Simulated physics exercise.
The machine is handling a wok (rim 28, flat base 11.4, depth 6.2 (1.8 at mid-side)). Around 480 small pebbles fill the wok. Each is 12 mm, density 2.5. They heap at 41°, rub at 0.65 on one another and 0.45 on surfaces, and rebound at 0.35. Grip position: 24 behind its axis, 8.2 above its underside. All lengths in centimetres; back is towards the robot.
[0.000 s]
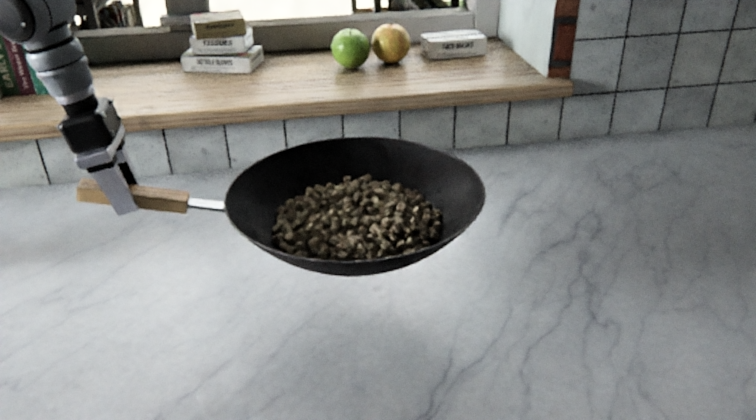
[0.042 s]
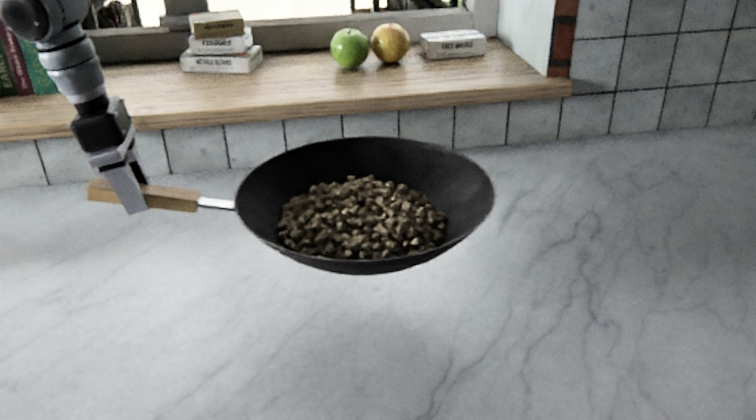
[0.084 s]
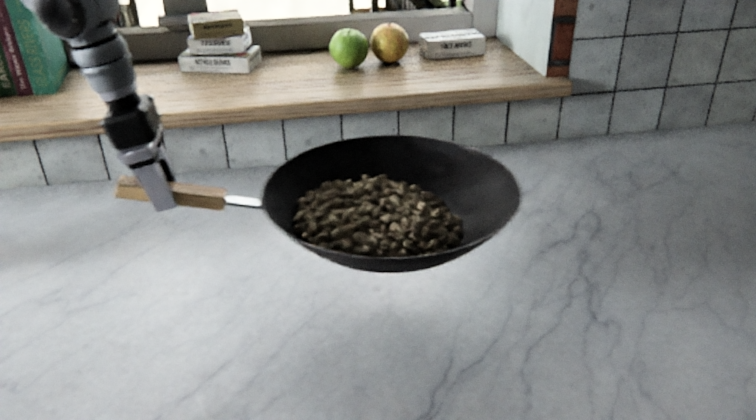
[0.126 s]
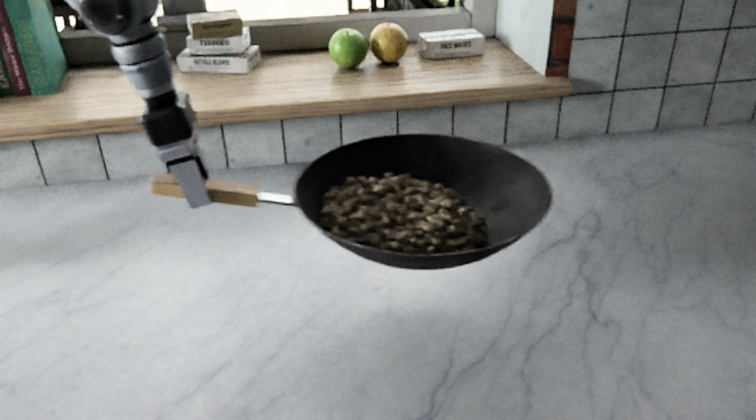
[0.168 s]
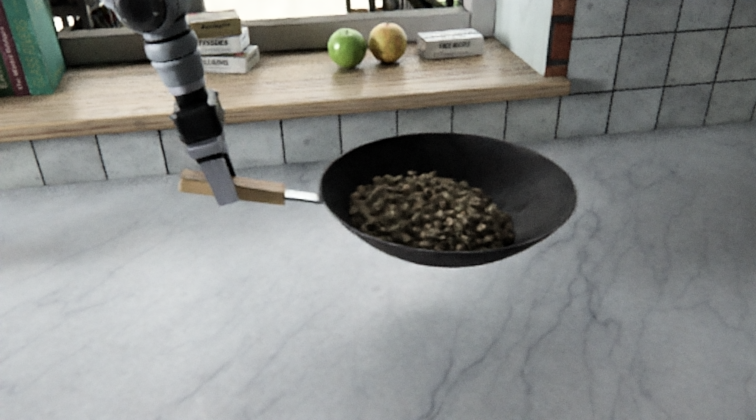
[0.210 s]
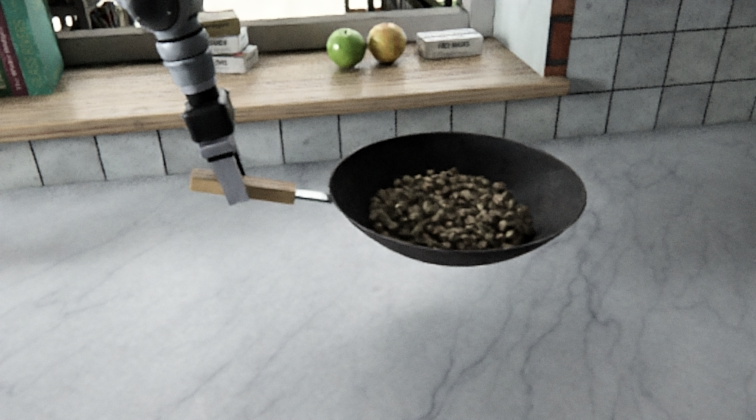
Black wok of small brown pebbles moving right above a marble surface, a robot arm gripping its wooden handle, pebbles shifting inside.
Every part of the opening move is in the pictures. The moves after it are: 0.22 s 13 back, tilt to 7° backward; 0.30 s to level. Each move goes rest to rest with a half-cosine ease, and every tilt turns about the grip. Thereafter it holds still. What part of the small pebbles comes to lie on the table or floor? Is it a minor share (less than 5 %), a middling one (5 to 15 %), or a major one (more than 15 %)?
It is a minor share, less than 5 %.
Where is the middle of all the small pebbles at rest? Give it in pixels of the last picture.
Near (314, 226).
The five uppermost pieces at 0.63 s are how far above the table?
Close to 14 cm.
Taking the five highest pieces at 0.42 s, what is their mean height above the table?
Somewhere near 18 cm, I'd say.
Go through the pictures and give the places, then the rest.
In the first frame, the wok middle at (357, 215), level; upper third of the load around (359, 217), from x 280 to 435, top at y 180; 481 in the wok.
In the second frame, the wok middle at (366, 214), level; upper third of the load around (356, 217), from x 285 to 440, top at y 180.
In the third frame, the wok middle at (391, 212), level; upper third of the load around (358, 216), from x 300 to 455, top at y 180.
In the fourth frame, the wok middle at (421, 210), level; upper third of the load around (375, 211), from x 325 to 480, top at y 175.
In the fifth frame, the wok middle at (445, 208), level; upper third of the load around (406, 211), from x 355 to 510, top at y 175.
In the sixth frame, the wok middle at (454, 208), level; upper third of the load around (445, 210), from x 375 to 530, top at y 170; 481 in the wok.
After 0.42 s, tilted 7° backward, highest piece 19 above the table; 481 in the wok.
After 0.63 s, tilted 2° backward, highest piece 15 above the table; 481 in the wok.
After 0.93 s, level, highest piece 14 above the table; 481 in the wok.
After 1.98 s, level, highest piece 14 above the table; 481 in the wok.
In the end, 481 in the wok. That is 0 % on the table or floor.
